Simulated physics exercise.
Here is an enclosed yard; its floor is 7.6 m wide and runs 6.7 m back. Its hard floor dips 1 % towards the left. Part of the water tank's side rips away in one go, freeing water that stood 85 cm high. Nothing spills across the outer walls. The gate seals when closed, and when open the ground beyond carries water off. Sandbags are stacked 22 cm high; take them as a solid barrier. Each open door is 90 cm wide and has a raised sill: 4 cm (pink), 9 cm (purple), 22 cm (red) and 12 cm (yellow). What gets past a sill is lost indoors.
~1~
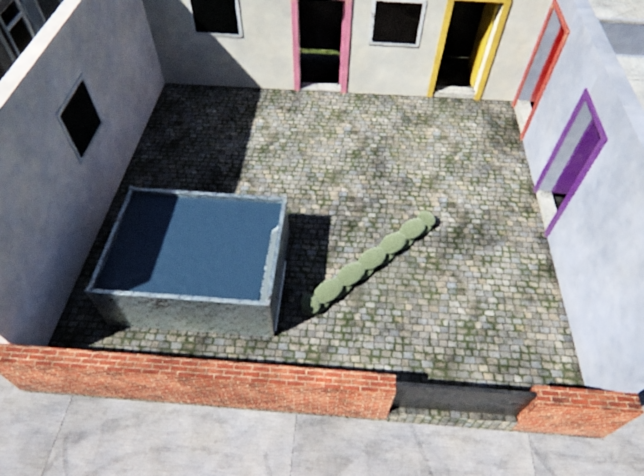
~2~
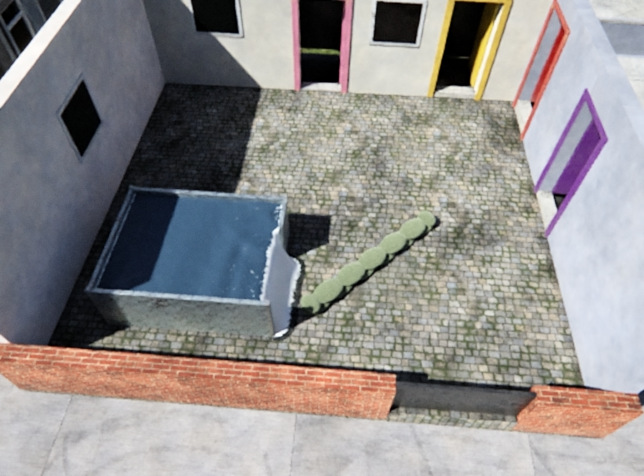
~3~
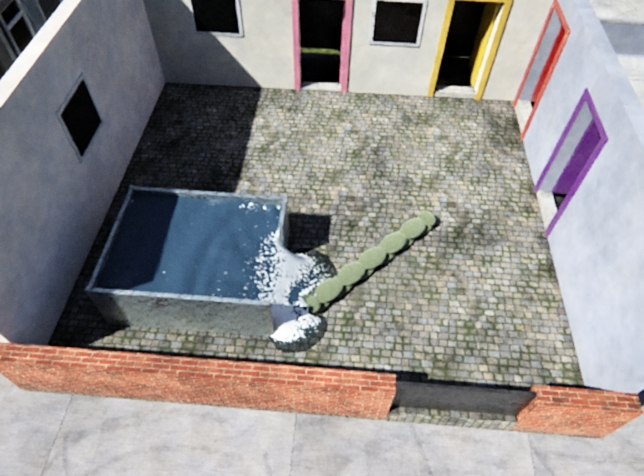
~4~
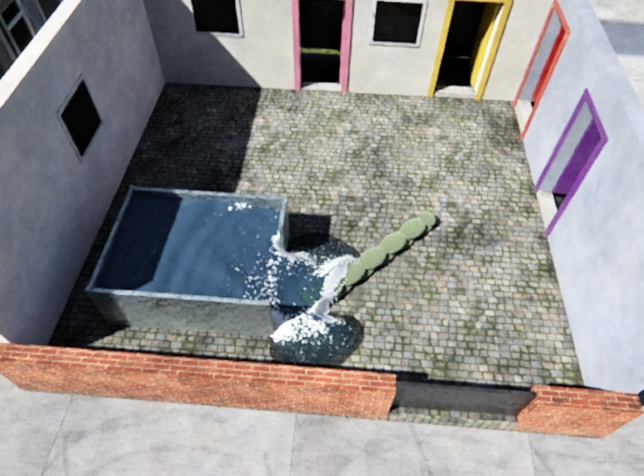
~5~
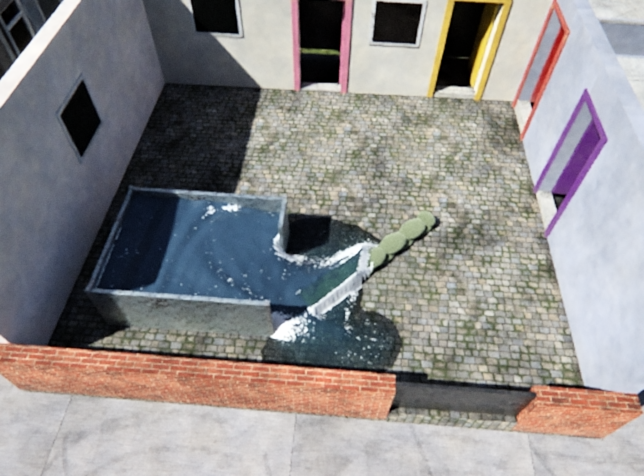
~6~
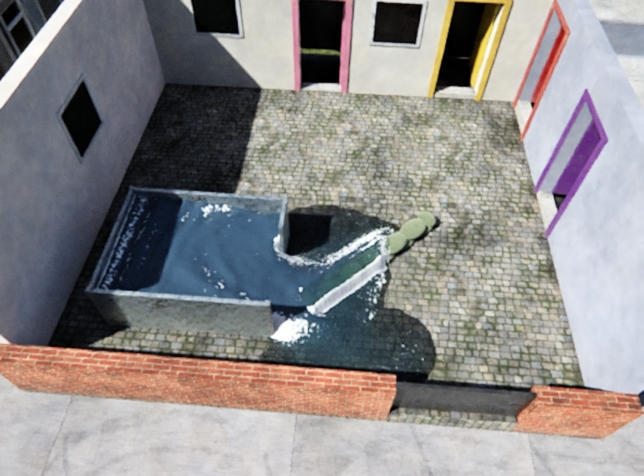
In this clip, the right side of a water tank in a walled, cobbled yard gives way, and foaming water pours out, spreads across the paving and surges along both sides of a diagonal row of green sandbags.
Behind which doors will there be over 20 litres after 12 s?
Within that time: At the pink door it goes over the limit; at the purple door it keeps below the limit; at the red door it does not reach the limit; at the yellow door it goes over the limit.
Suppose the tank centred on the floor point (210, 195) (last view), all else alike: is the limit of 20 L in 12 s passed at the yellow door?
Then: Yellow past it.
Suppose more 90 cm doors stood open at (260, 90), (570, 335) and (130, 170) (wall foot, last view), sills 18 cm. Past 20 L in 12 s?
In turn: Below, above, below.
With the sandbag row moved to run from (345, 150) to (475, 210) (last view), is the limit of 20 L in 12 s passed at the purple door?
Against that limit: Purple above.
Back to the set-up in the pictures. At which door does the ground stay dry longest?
It is the pink one.
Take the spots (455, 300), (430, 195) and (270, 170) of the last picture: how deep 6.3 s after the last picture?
In that order: 5, 7 and 1 cm.
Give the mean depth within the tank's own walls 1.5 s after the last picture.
Roughly 41 cm on average.
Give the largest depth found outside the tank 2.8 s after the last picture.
Up to some 28 cm.
Then, 0.7 s after the last picture water covers 30 % of the floor and is deepest (54 cm) near (292, 306); pink door not reached, purple door not reached, red door not reached, yellow door not reached.
Then, 1.5 s after the last picture water covers 55 % of the floor and is deepest (45 cm) near (573, 396); pink door not reached, purple door not reached, red door 1 cm at the sill, 0 L in, yellow door 10 cm at the sill, 0 L in.
Then, 2.8 s after the last picture water covers 60 % of the floor and is deepest (28 cm) near (292, 306); pink door 7 cm at the sill, 1 L in, purple door 11 cm at the sill, 1 L in, red door 19 cm at the sill, 0 L in, yellow door 17 cm at the sill, 17 L in.
Then, 6.3 s after the last picture water covers 80 % of the floor and is deepest (16 cm) near (452, 160); pink door 9 cm at the sill, 36 L in, purple door 5 cm at the sill, 3 L in, red door 12 cm at the sill, 1 L in, yellow door 16 cm at the sill, 83 L in.
Then, 11.3 s after the last picture water covers 95 % of the floor and is deepest (20 cm) near (39, 368); pink door 6 cm at the sill, 64 L in, purple door 6 cm at the sill, 4 L in, red door 4 cm at the sill, 1 L in, yellow door 5 cm at the sill, 91 L in.
